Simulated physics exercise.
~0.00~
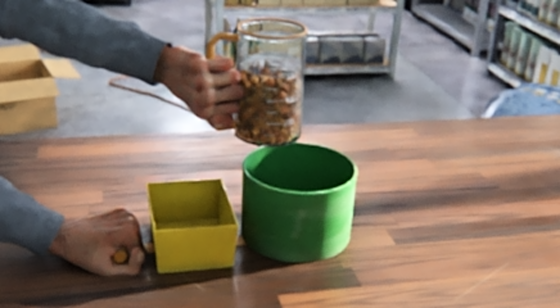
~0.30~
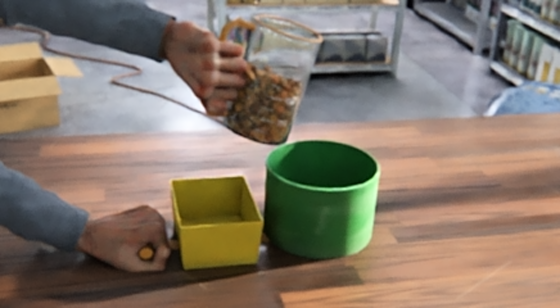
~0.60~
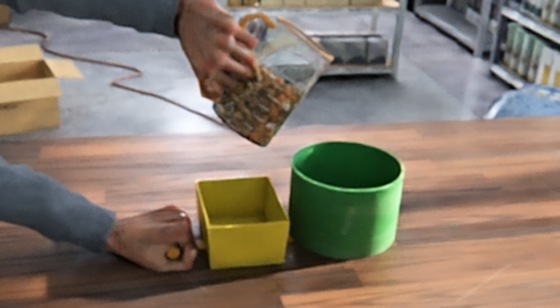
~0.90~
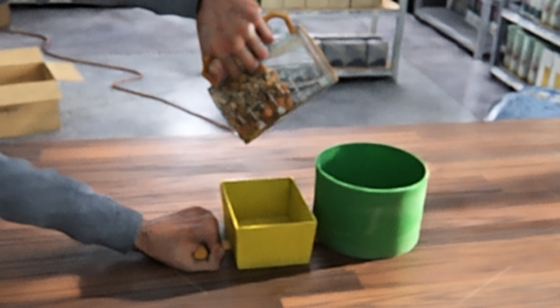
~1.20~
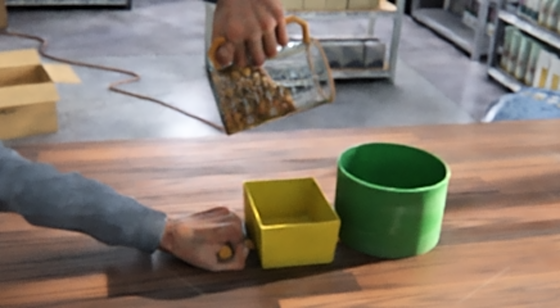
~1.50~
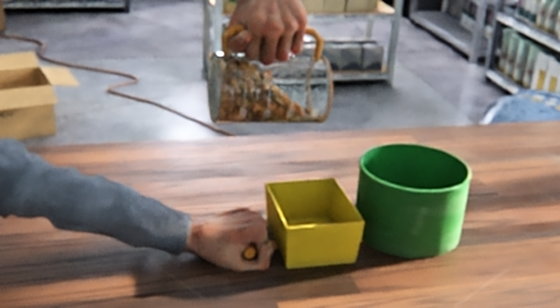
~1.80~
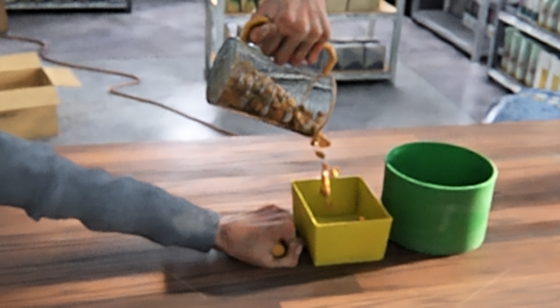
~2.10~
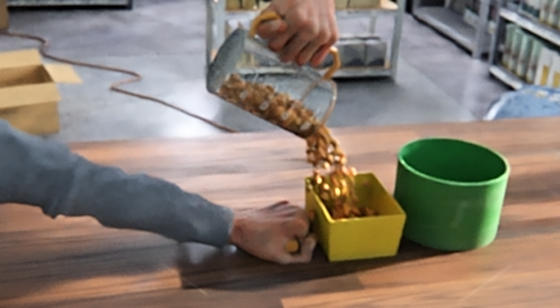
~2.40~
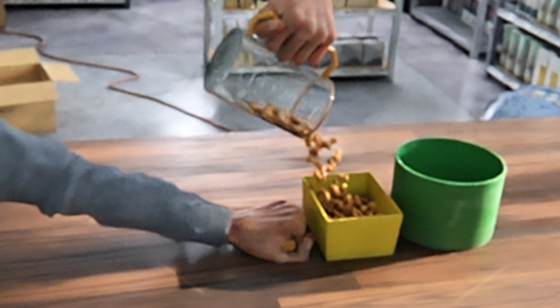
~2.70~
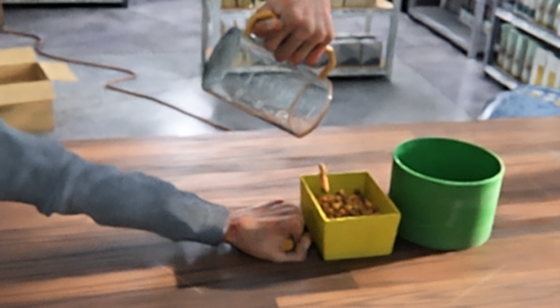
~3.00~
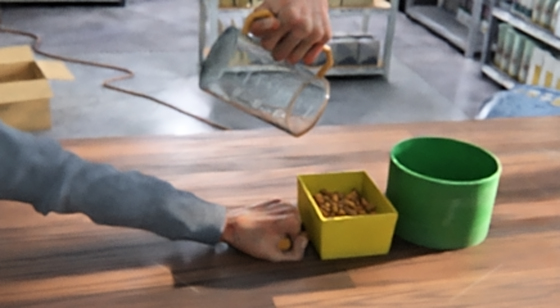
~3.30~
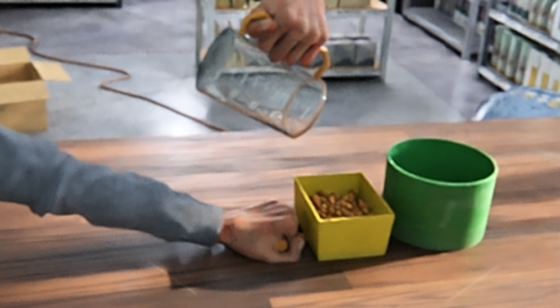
A hand slides a yellow tin and the green pot joined to it rightward across a wooden table, while another hand tips a glass jug of roasted chickpeas above, pouring them into the yellow tin until the jug is empty and the green pot remains unfilled.
